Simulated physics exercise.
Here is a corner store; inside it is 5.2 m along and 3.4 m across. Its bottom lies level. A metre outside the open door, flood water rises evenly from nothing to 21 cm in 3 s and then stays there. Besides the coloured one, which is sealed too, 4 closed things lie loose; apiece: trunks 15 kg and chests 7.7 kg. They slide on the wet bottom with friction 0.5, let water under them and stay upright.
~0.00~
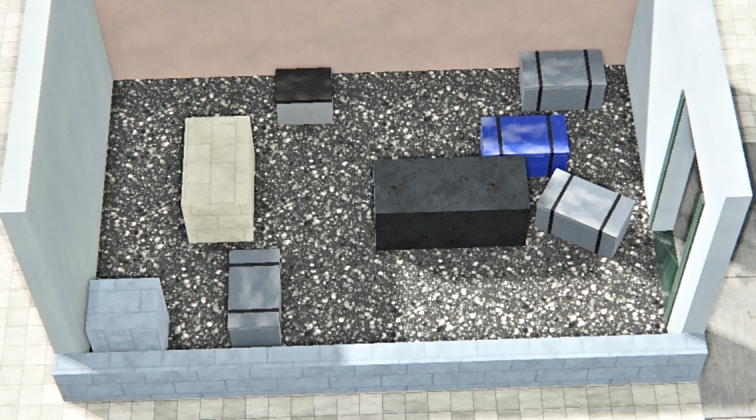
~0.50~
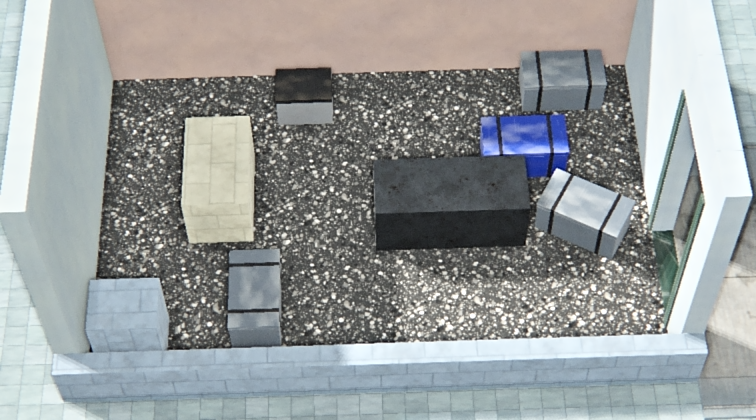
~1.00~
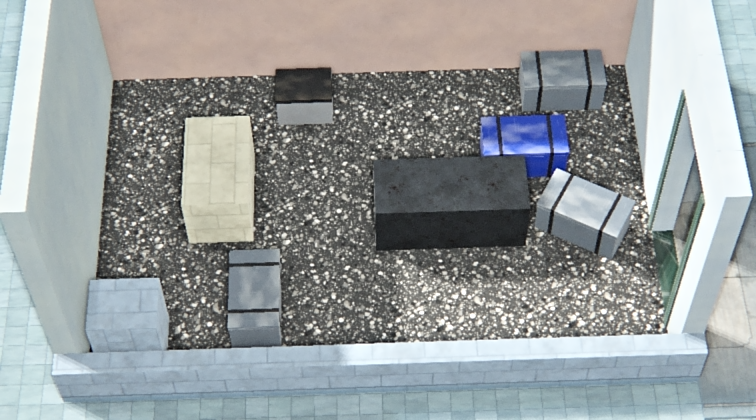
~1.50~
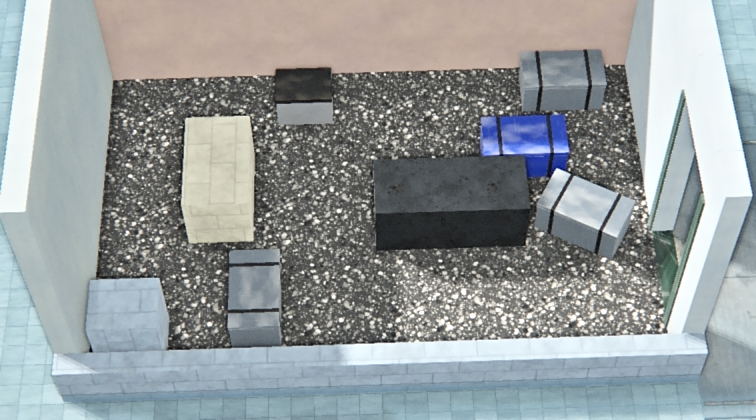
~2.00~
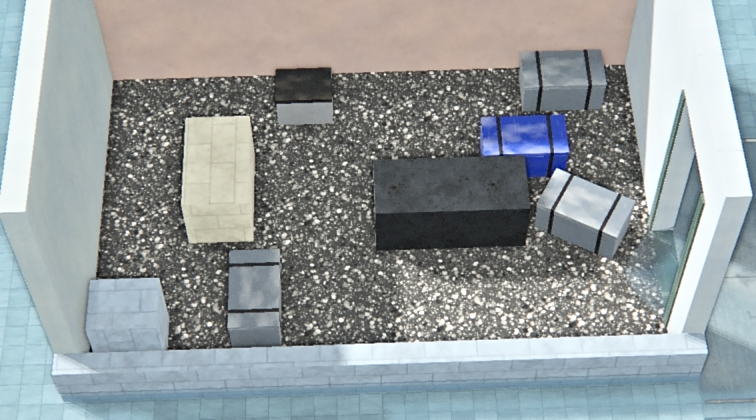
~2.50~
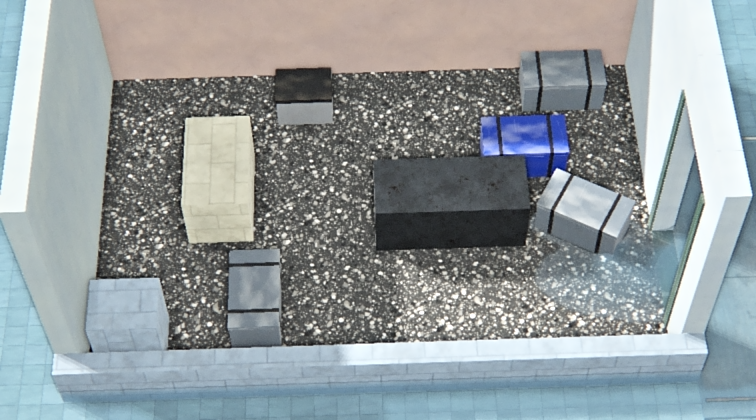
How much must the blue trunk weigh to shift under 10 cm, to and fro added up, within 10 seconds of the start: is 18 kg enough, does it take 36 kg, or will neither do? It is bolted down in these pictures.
For it, only the higher weight holds it.
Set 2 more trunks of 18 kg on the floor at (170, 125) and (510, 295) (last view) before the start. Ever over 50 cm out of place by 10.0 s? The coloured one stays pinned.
In that order: Less, over.
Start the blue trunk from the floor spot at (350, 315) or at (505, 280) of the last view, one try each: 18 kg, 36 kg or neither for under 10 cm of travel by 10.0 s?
In that order: Neither holds; neither holds.
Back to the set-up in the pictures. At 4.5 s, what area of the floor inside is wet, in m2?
Some 6.5 m2.
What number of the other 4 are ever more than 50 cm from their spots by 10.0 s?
2 of them.
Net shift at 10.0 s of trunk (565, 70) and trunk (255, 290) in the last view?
In that order: 0 cm, 120 cm.
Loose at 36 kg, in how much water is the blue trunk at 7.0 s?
Roughly 4 cm.
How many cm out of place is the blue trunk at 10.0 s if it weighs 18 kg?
Roughly 50 cm.
After 3.5 s the blue trunk would be 0 cm from its start with 18 kg and 0 cm from its start with 36 kg; 0 cm of water round it then.
After 4.5 s the blue trunk would be 1 cm from its start with 18 kg and 0 cm from its start with 36 kg; 1 cm of water round it then.
After 7.0 s the blue trunk would be 33 cm from its start with 18 kg and 0 cm from its start with 36 kg; 4 cm of water round it then.
After 10.0 s the blue trunk would be 52 cm from its start with 18 kg and 0 cm from its start with 36 kg; 5 cm of water round it then.
